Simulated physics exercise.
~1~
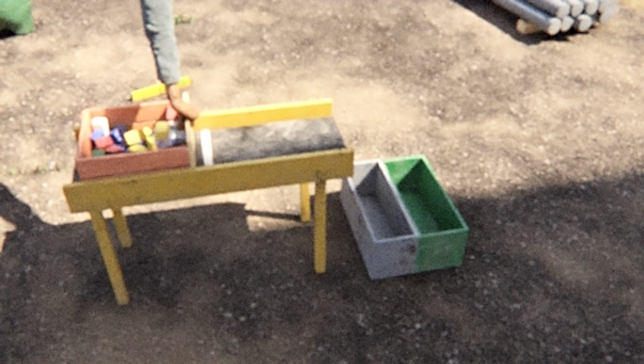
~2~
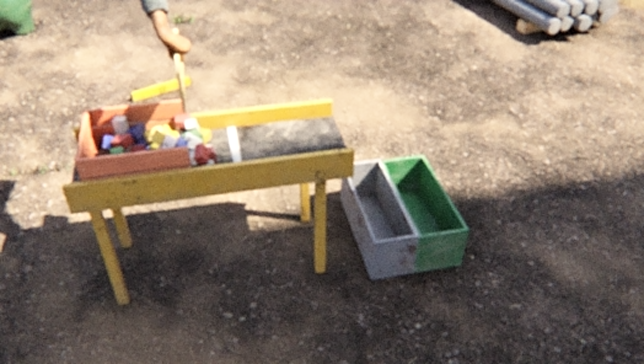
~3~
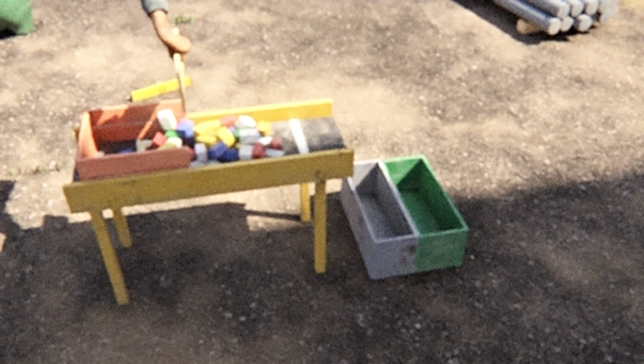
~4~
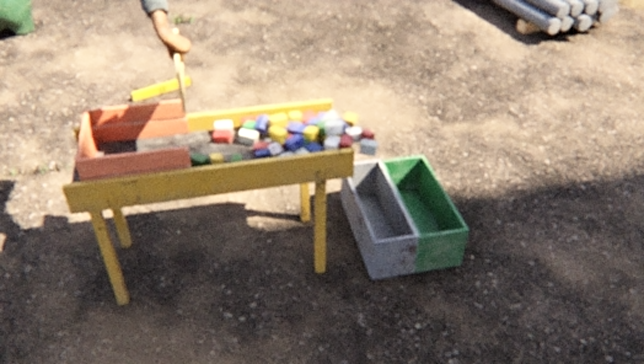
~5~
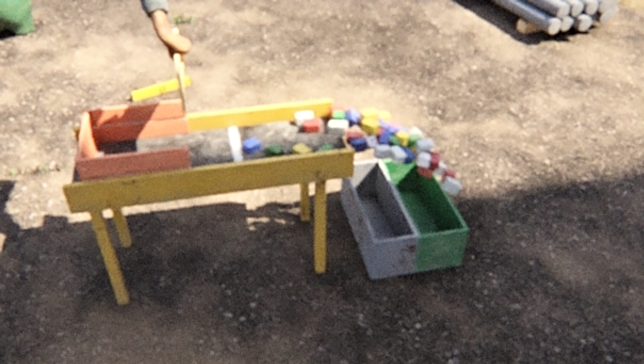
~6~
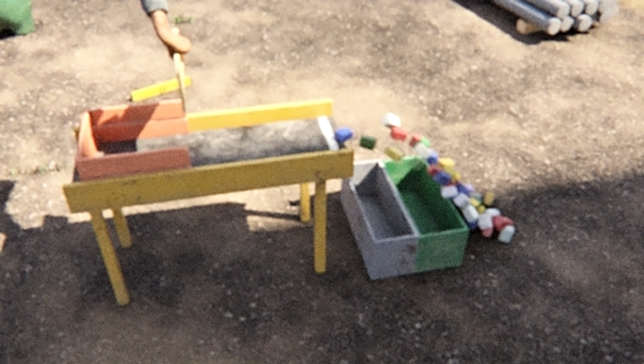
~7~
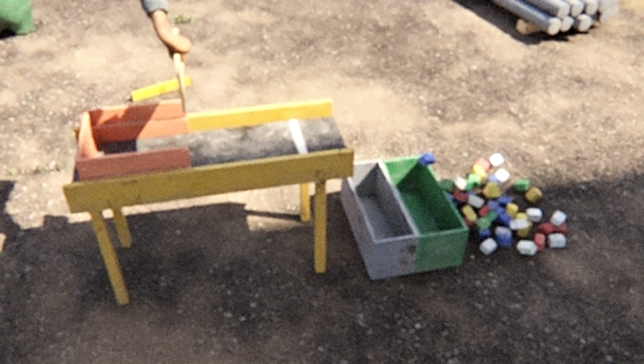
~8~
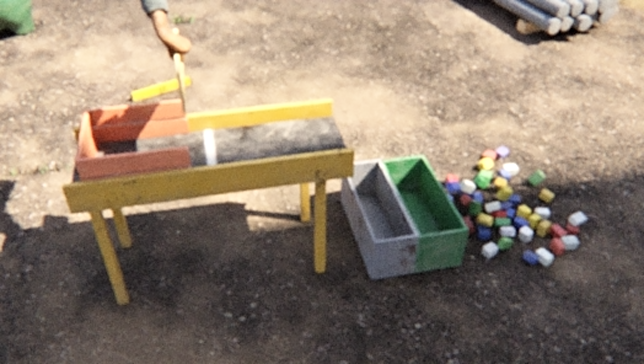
To begin with, colourful toy bricks sit in an orange pen at the left of a yellow-framed belt, with a hand at the gate and a grey tote and a green tub standing on the ground beyond the right end. The hand lifts the gate, and the bricks start moving right. They spread along the belt as its pale stripe travels with them, then stream off the end. The falling bricks arc over both containers and hit the dirt past the green tub. They tumble and scatter a little farther, ending strewn on the ground there, while the tote and tub stay empty.
